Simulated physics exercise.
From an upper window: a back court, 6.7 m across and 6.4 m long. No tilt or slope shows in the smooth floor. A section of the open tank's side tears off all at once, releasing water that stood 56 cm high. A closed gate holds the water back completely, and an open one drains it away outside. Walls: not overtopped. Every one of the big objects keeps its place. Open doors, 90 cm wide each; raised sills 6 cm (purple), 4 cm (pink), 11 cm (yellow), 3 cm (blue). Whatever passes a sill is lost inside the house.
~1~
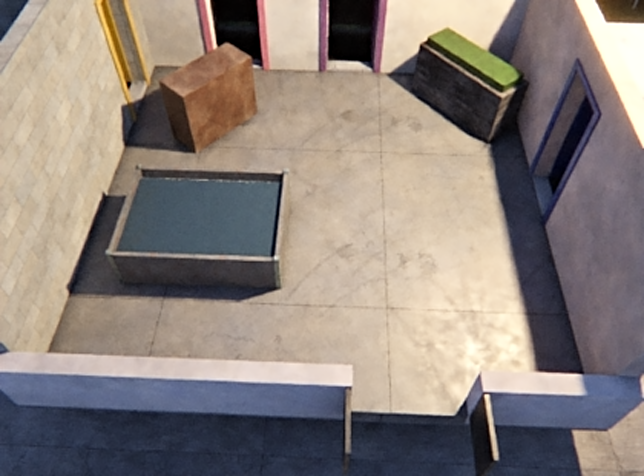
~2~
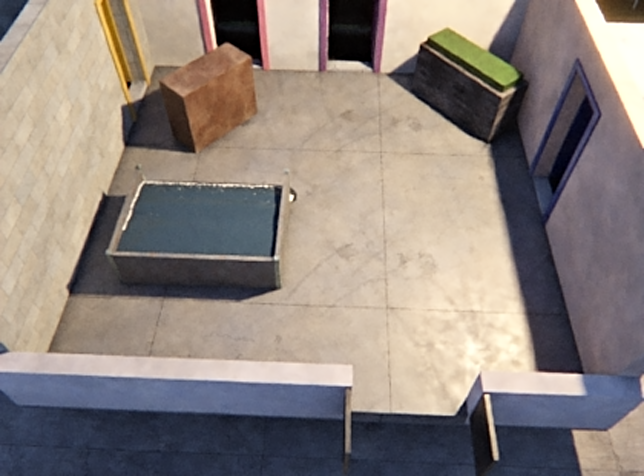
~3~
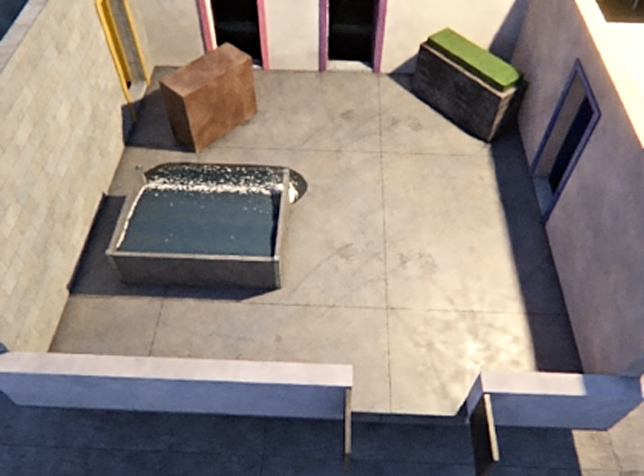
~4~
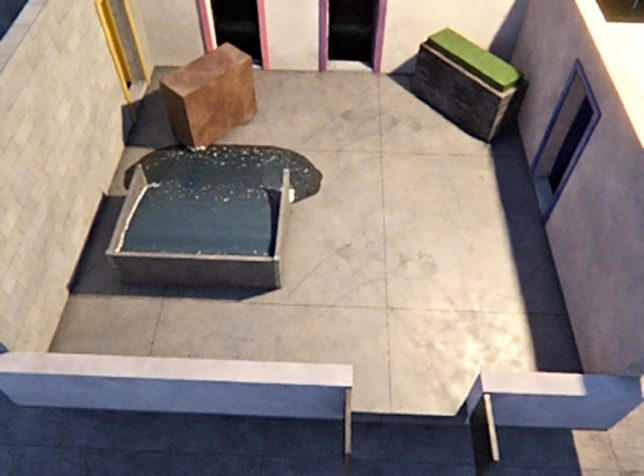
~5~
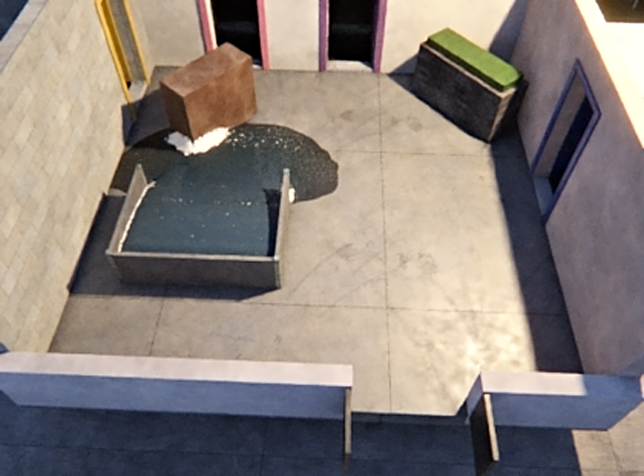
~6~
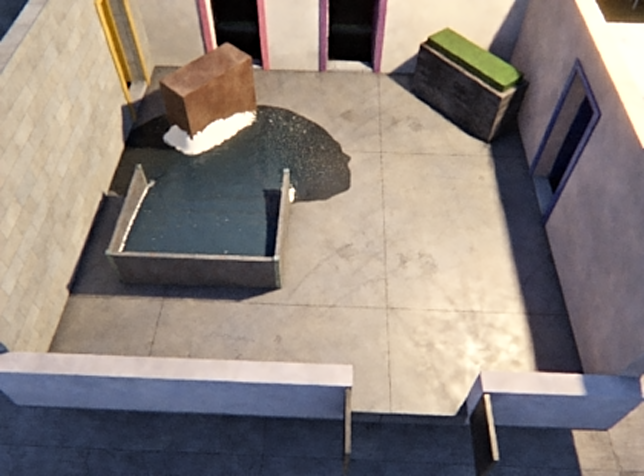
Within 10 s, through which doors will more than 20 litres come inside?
As I see it, the purple door will see too much water come in; the pink door will see too much water come in; the yellow door will see an amount within the limit come in; the blue door will see too much water come in.
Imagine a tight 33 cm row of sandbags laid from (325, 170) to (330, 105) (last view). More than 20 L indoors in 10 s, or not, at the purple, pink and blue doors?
Then: Purple over, pink past it, blue under.
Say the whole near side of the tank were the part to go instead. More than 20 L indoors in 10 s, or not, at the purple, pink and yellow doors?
Note: Purple short of the mark, pink short of the mark, yellow short of the mark.
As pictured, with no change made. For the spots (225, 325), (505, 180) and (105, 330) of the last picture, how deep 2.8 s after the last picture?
Listed order: 0 / 0 / 0 cm.
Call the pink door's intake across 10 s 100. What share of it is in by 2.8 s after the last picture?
About 45 per cent.
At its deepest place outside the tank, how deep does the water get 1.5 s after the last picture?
I'd say near 24 centimetres.
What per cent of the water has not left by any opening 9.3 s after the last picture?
Around 82 per cent of the water.
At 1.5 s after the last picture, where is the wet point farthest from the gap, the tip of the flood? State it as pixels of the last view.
About (438, 77) in the last view.
Then, 0.7 s after the last picture water covers 25 % of the floor and is deepest (34 cm) near (199, 155); purple door not reached, pink door not reached, yellow door 12 cm at the sill, 0 L in, blue door not reached.
Then, 1.5 s after the last picture water covers 35 % of the floor and is deepest (24 cm) near (381, 75); purple door 20 cm at the sill, 38 L in, pink door 10 cm at the sill, 1 L in, yellow door 11 cm at the sill, 2 L in, blue door not reached.
Then, 2.8 s after the last picture water covers 45 % of the floor and is deepest (28 cm) near (419, 82); purple door 13 cm at the sill, 108 L in, pink door 13 cm at the sill, 29 L in, yellow door 6 cm at the sill, 3 L in, blue door not reached.
Then, 5.3 s after the last picture water covers 65 % of the floor and is deepest (10 cm) near (541, 217); purple door 7 cm at the sill, 151 L in, pink door 6 cm at the sill, 61 L in, yellow door 8 cm at the sill, 3 L in, blue door 7 cm at the sill, 17 L in.
Then, 9.3 s after the last picture water covers 90 % of the floor and is deepest (9 cm) near (571, 386); purple door 5 cm at the sill, 154 L in, pink door 4 cm at the sill, 67 L in, yellow door 4 cm at the sill, 3 L in, blue door 6 cm at the sill, 63 L in.
